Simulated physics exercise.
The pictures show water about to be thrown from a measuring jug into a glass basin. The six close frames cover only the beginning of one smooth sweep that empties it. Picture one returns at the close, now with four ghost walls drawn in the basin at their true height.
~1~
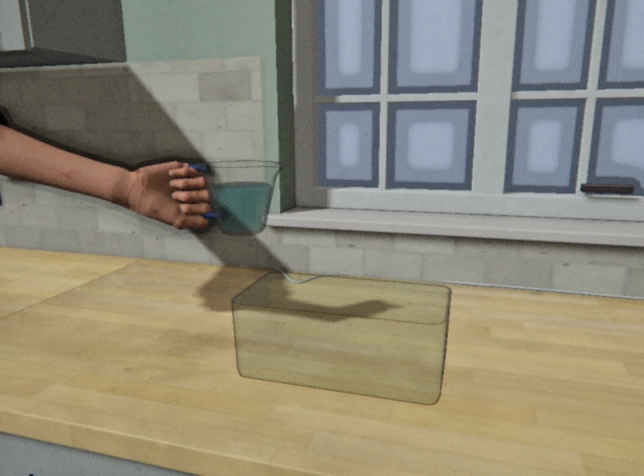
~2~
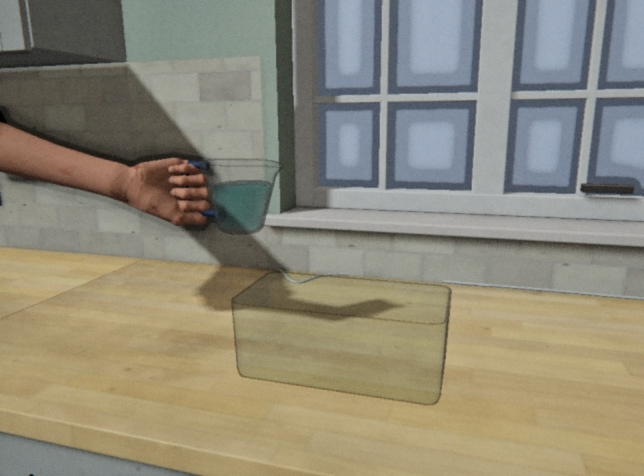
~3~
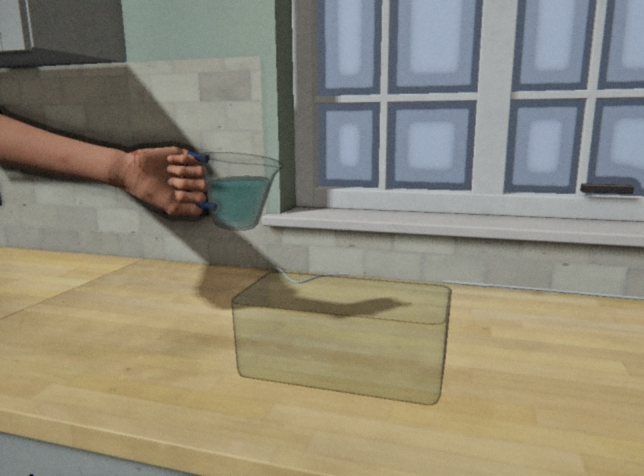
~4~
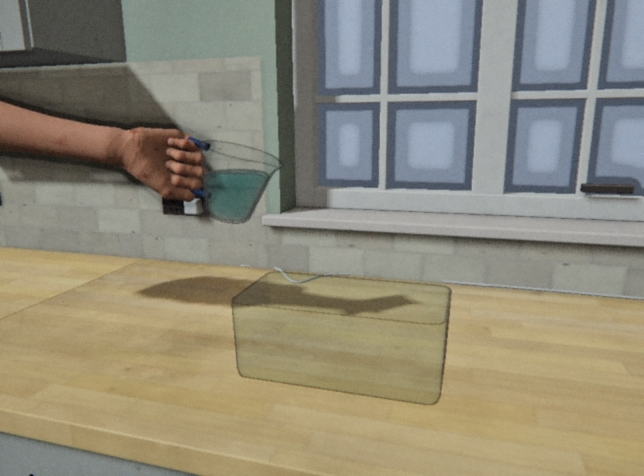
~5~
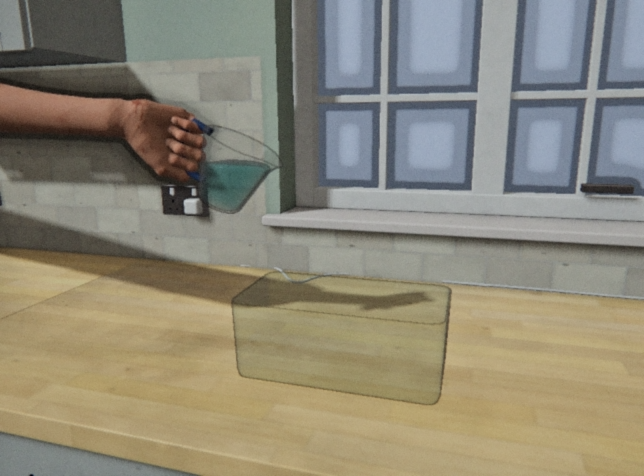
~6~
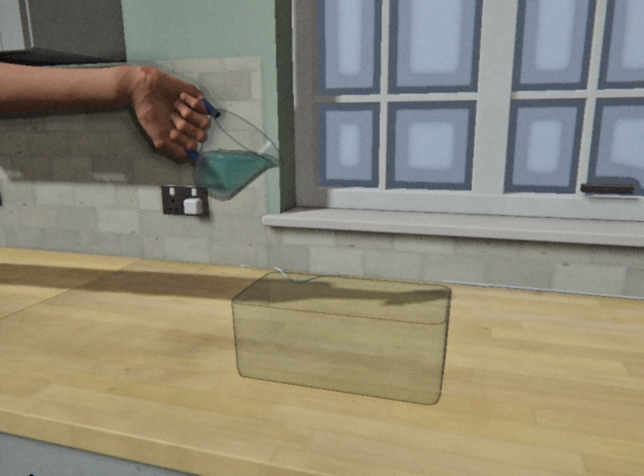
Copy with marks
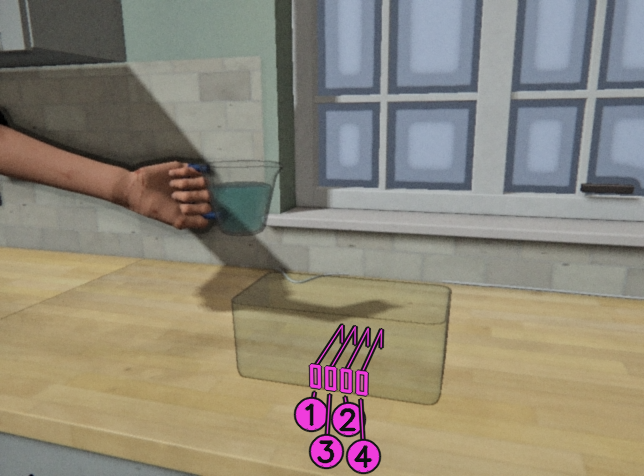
A bare arm reaching in from the left holds a clear measuring jug of teal water upright by its handle, then tilts it steadily to the right, the hand rising slightly while the water stays inside. Below it, a yellowish see-through basin rests on a pale wooden kitchen worktop, before grey tiles and a white-framed window. The view, fixed and slightly raised, shows shadows shifting across the wall and worktop.
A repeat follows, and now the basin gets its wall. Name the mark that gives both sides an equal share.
It is 2.
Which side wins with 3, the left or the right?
More ends on the right.
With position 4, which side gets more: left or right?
The left one.
On the marked copy, 1 at (314, 392); 2 at (345, 397); 3 at (329, 394); 4 at (360, 399).
Choosing 1, about 9 % ends left of the wall and 88 % right of it; 3 % is lost outside.
Choosing 2, about 54 % ends left of the wall and 43 % right of it; 3 % is lost outside.
Choosing 3, about 18 % ends left of the wall and 78 % right of it; 4 % is lost outside.
Choosing 4, about 86 % ends left of the wall and 8 % right of it; 6 % is lost outside.
